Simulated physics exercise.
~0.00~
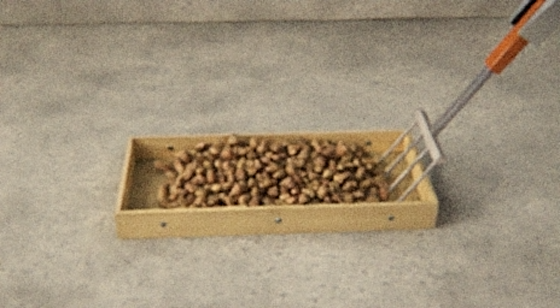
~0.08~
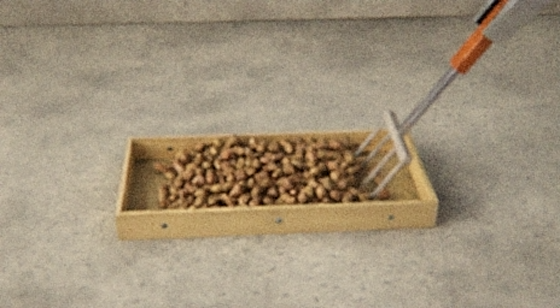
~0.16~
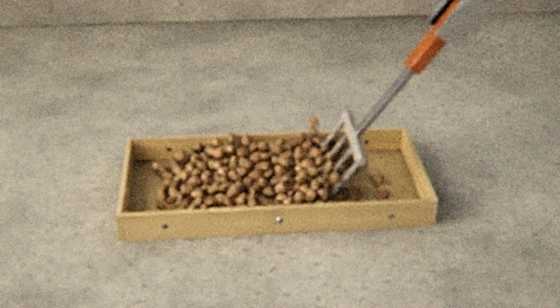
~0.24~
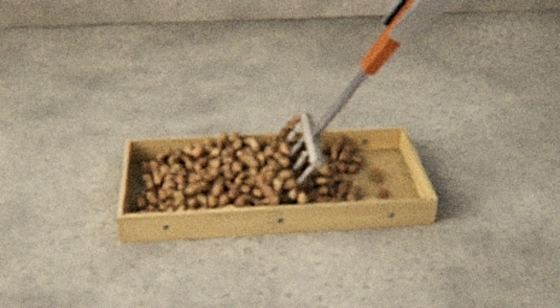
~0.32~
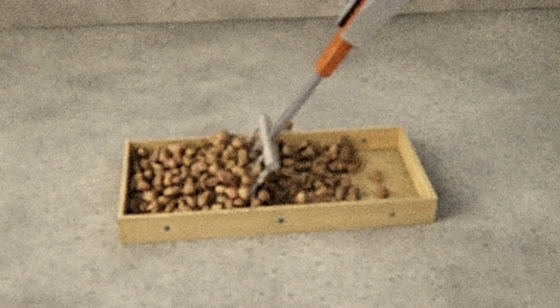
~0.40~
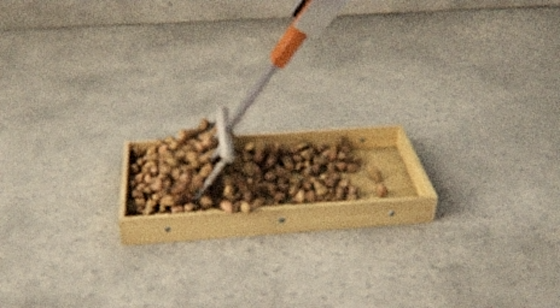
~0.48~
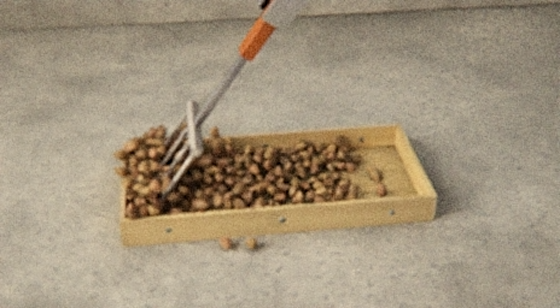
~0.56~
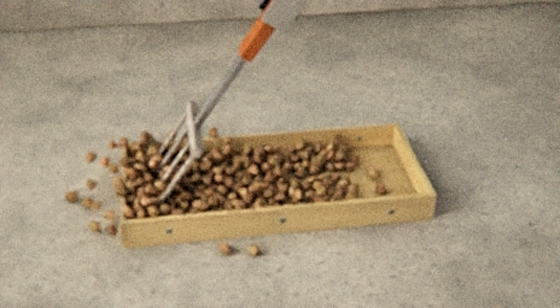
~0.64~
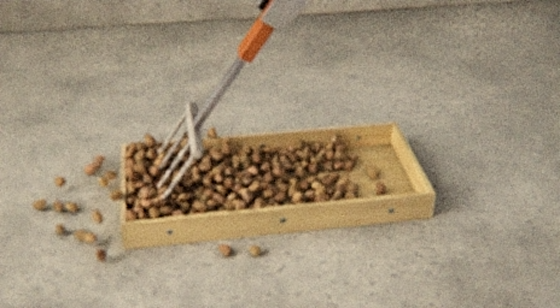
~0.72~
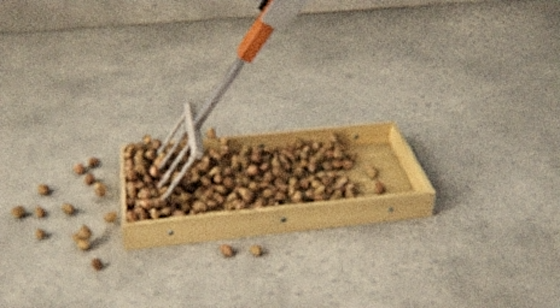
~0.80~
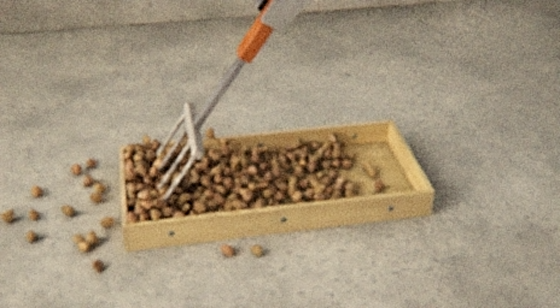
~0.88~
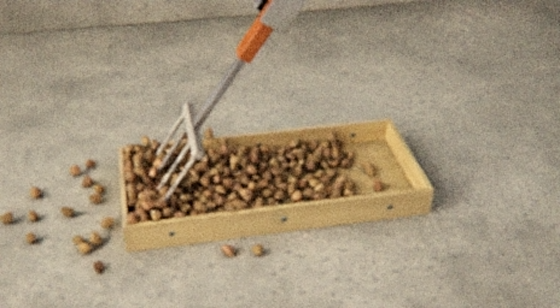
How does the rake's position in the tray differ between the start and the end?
At the start the rake is at the right end of the tray, beside the heap of beans. By the end it rests near the left end, among the beans.
A pronged rake swept leftward through a heap of brown beans in a shallow tray, pushing them up against the left end until some tumbled over the edges onto the grey surface, then it stopped with most beans still inside.
